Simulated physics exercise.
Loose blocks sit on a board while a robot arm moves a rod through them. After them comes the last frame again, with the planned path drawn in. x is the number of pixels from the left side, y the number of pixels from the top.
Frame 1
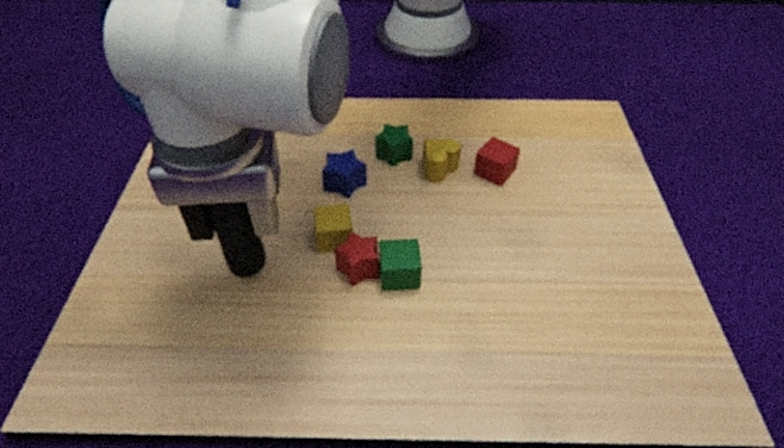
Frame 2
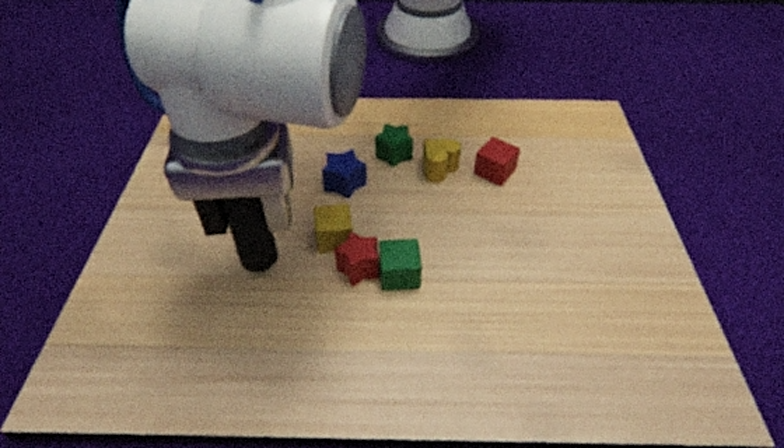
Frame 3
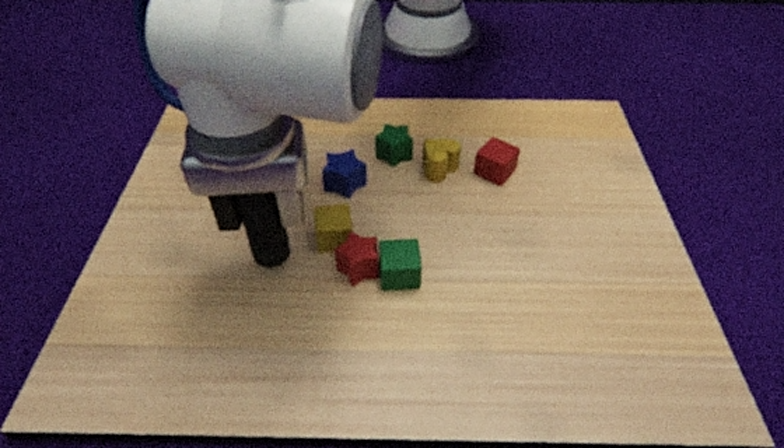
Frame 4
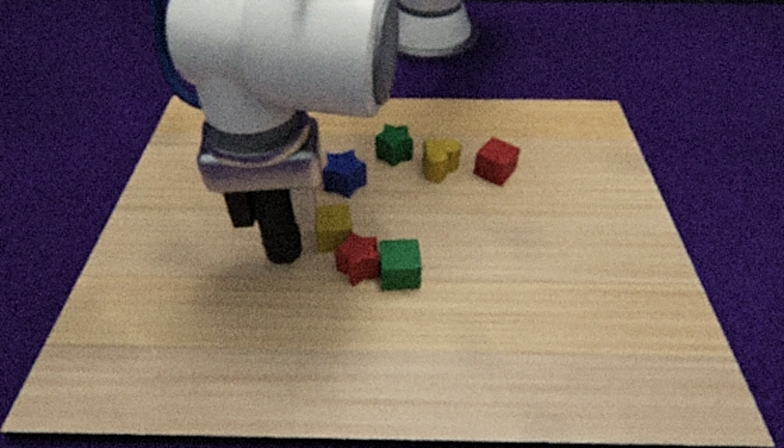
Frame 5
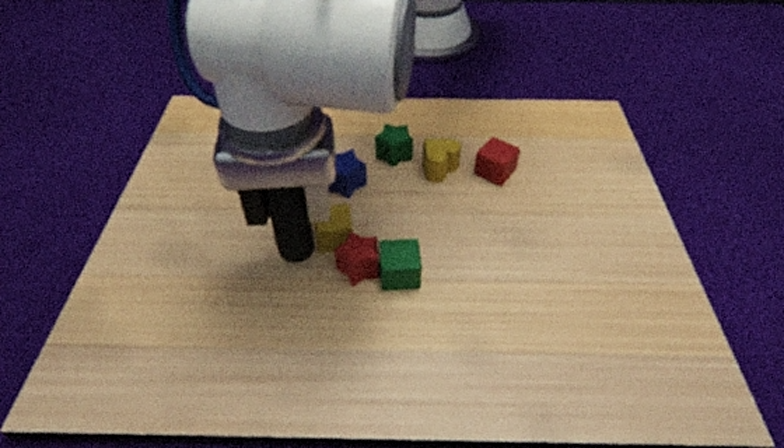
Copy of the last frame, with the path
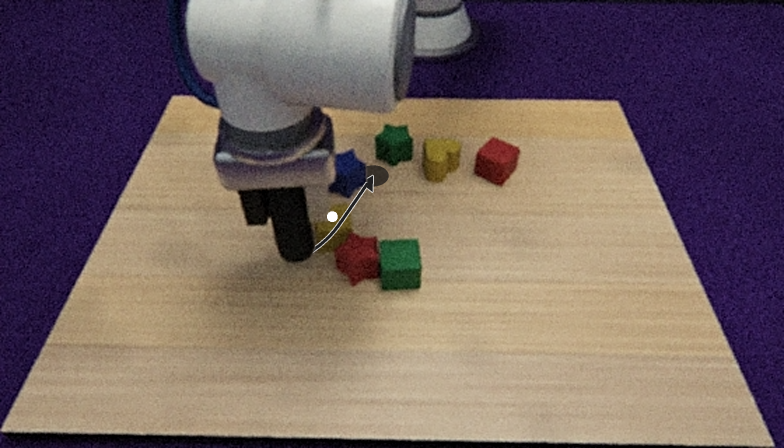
Robot arm sliding a black rod slowly rightward across a wooden board toward a yellow block, while the colored blocks stay still.
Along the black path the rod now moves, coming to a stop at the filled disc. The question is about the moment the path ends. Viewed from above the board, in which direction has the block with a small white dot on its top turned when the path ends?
It turns clockwise.
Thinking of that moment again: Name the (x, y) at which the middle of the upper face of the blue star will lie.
Roughly at (345, 144).
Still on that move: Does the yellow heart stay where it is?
Yes.
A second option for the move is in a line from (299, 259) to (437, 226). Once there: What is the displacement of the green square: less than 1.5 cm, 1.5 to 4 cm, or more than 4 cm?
Shift: 1.5 to 4 cm.
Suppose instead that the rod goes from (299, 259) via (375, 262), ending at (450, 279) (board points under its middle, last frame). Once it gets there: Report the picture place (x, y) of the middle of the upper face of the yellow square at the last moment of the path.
The middle of the upper face of the yellow square will lie at about (355, 211) in the picture.
The drawn path runs from (299, 259) by way of (344, 217) to (373, 176); the dot is on the yellow square.
What follows on the original path. One third of the way, rod (332, 222); yellow square (361, 195), turned 15° anticlockwise.
Two thirds of the way, rod (354, 193); yellow square (387, 174); blue star (343, 156), turned 15° anticlockwise.
At the end, rod (373, 166); yellow square (399, 169), turned 30° clockwise; blue star (345, 144), turned 80° anticlockwise; green star not moved; yellow heart not moved.
